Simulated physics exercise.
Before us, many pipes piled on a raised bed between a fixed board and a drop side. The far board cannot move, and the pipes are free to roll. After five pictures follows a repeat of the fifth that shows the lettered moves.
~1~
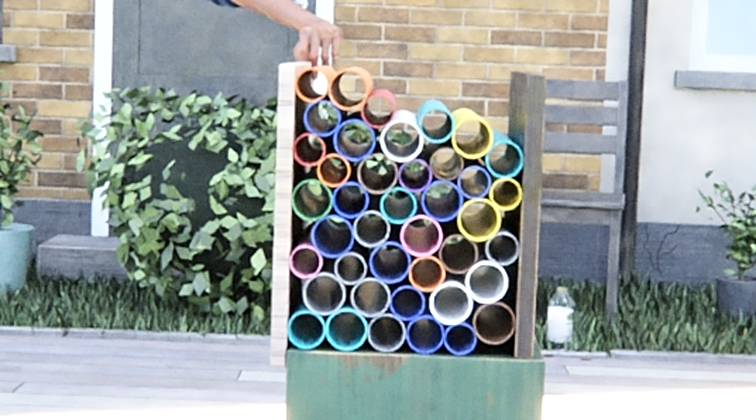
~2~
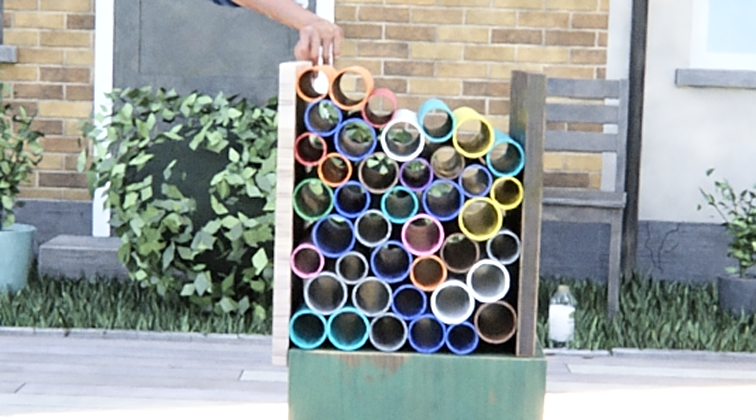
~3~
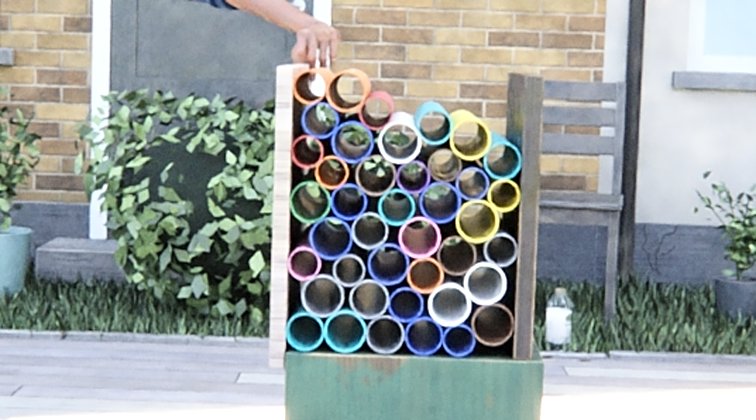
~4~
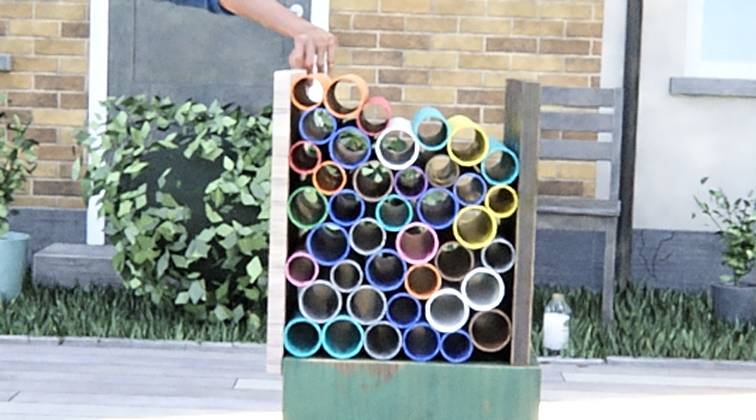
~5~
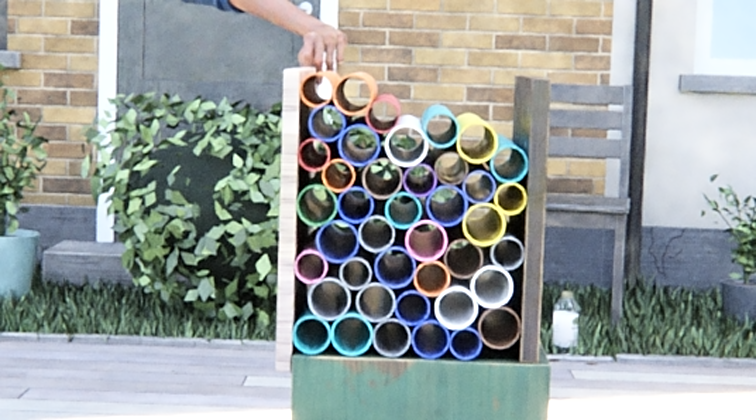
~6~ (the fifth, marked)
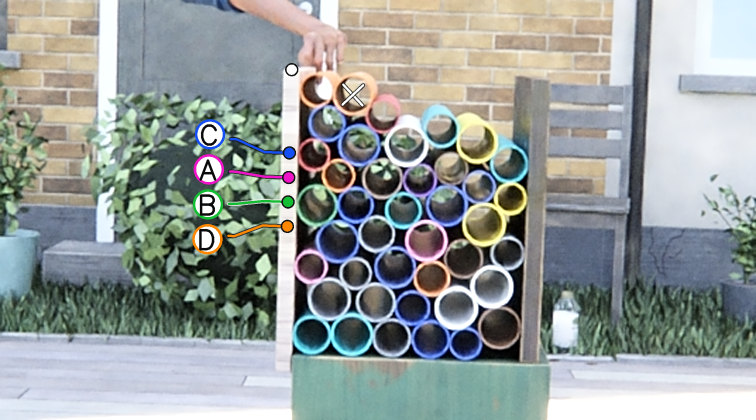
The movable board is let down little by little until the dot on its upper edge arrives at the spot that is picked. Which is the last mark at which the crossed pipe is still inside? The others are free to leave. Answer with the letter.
Slide it to A.
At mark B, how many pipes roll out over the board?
With B, four.
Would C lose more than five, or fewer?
It loses fewer than five.
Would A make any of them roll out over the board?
At A: Yes.
On the marked copy, A at (289, 177); B at (288, 202); C at (289, 153); D at (287, 226); the cross at (353, 95); the white dot at (292, 70).
Taking A. A third of the way, top of the board (299, 121).
Two thirds of the way, top of the board (297, 177).
When it is over, top of the board (297, 177), one out over the board, the crossed one still inside.
As for the rest, B lets the crossed one out; C keeps the crossed one inside; D lets the crossed one out.
